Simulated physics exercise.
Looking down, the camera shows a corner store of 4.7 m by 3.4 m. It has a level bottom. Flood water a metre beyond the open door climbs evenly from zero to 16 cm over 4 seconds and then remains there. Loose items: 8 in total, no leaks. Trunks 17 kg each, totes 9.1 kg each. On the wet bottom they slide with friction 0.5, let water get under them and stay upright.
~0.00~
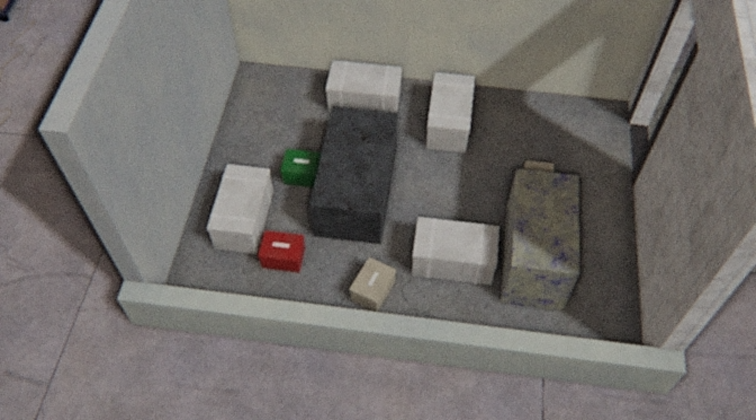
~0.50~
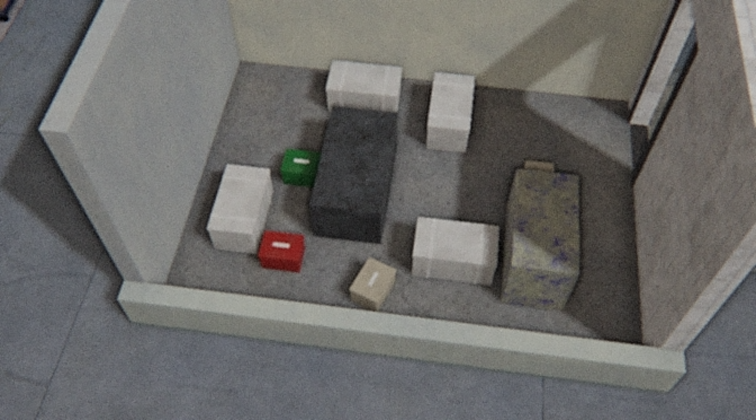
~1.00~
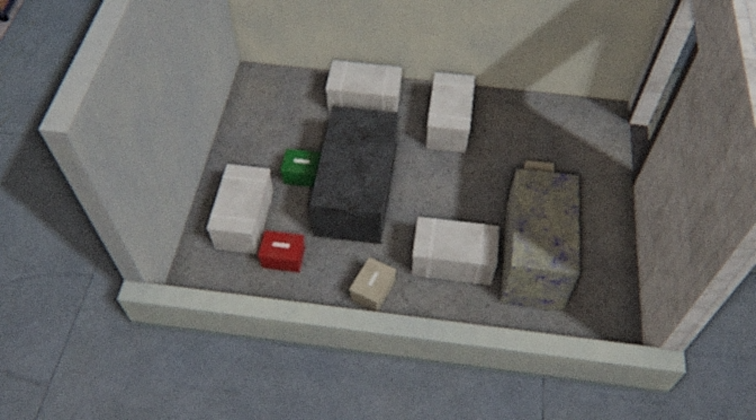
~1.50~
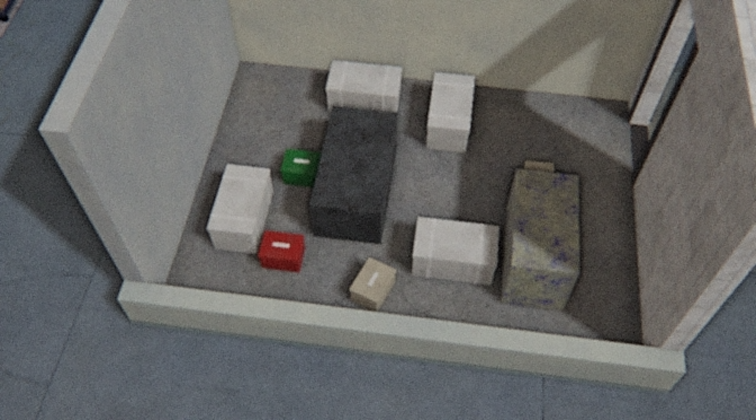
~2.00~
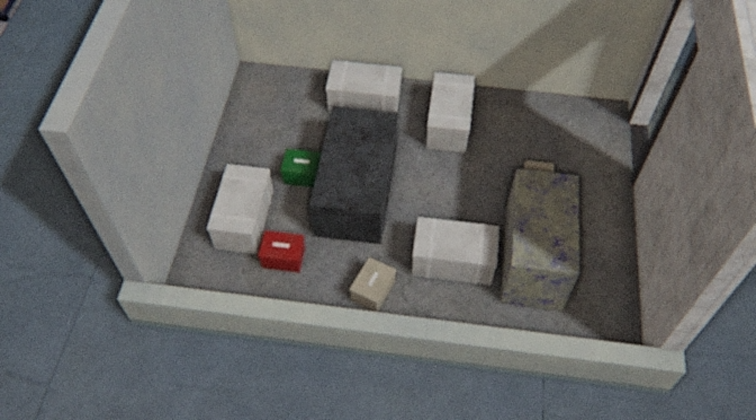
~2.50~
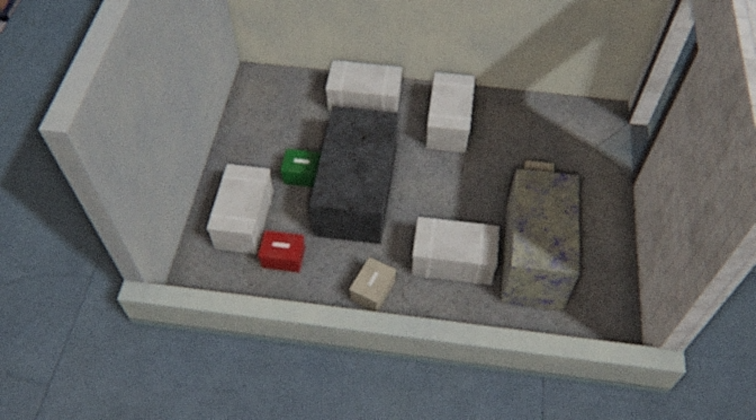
Nothing moved among the red and green boxes, the white and dark blocks and the mottled one in the walled corner room; only the light and shadows changed a little, while the floor outside turned bluer.
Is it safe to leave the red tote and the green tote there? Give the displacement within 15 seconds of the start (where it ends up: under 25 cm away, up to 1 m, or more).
Red tote: No real move. Green tote: No real move.
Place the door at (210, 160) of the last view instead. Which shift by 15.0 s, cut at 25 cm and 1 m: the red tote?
Then the red tote is pushed slightly.
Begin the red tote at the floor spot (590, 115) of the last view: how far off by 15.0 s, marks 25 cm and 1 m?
Result: It drifts a great deal.
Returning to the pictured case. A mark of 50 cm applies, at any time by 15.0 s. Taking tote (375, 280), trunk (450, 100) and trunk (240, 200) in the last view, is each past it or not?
First smaller, then greater, then smaller.
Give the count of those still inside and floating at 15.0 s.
Answer: 5.
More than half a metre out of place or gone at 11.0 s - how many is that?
The number I get is 2.
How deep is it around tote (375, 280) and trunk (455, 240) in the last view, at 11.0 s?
Roughly 3 and 5 cm.
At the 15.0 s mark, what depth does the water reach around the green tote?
I'd put it at about 7 cm.
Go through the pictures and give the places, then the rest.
The first picture shows the red tote at (281, 245), on the bottom; the green tote at (302, 162), on the bottom; water covers 0.0 m2; 0 of 8 have shifted.
The second picture shows the red tote at (281, 245) rests on the ground; the green tote at (302, 162), on the bottom; 0.0 m2 under water; 0 of 8 have shifted.
The third picture shows the red tote at (281, 245), on the bottom; the green tote at (302, 162), on the bottom; water covers 0.0 m2; 0 of 8 have shifted.
The fourth picture shows the red tote at (281, 245), on the bottom; the green tote at (302, 162) rests on the ground; 0.0 m2 under water; 0 of 8 have shifted.
The fifth picture shows the red tote at (281, 245) rests on the ground; the green tote at (302, 162), on the bottom; 0.0 m2 under water; 0 of 8 have shifted.
The sixth picture shows the red tote at (281, 245) rests on the ground; the green tote at (302, 162) rests on the ground; water covers 0.1 m2; 0 of 8 have shifted.
After 3.5 s the red tote is near (281, 245), 0.0 m from its start, aground; the green tote is near (302, 162), 0.0 m from its start, aground; 0 afloat.
After 6.8 s the red tote is near (281, 245), 0.0 m from its start, aground; the green tote is near (302, 162), 0.0 m from its start, aground; 1 afloat.
After 11.0 s the red tote is near (281, 245), 0.0 m from its start, aground; the green tote is near (302, 162), 0.0 m from its start, aground; 2 afloat.
After 15.0 s the red tote is near (283, 241), 0.0 m from its start, afloat; the green tote is near (302, 161), 0.0 m from its start, aground; 5 afloat.
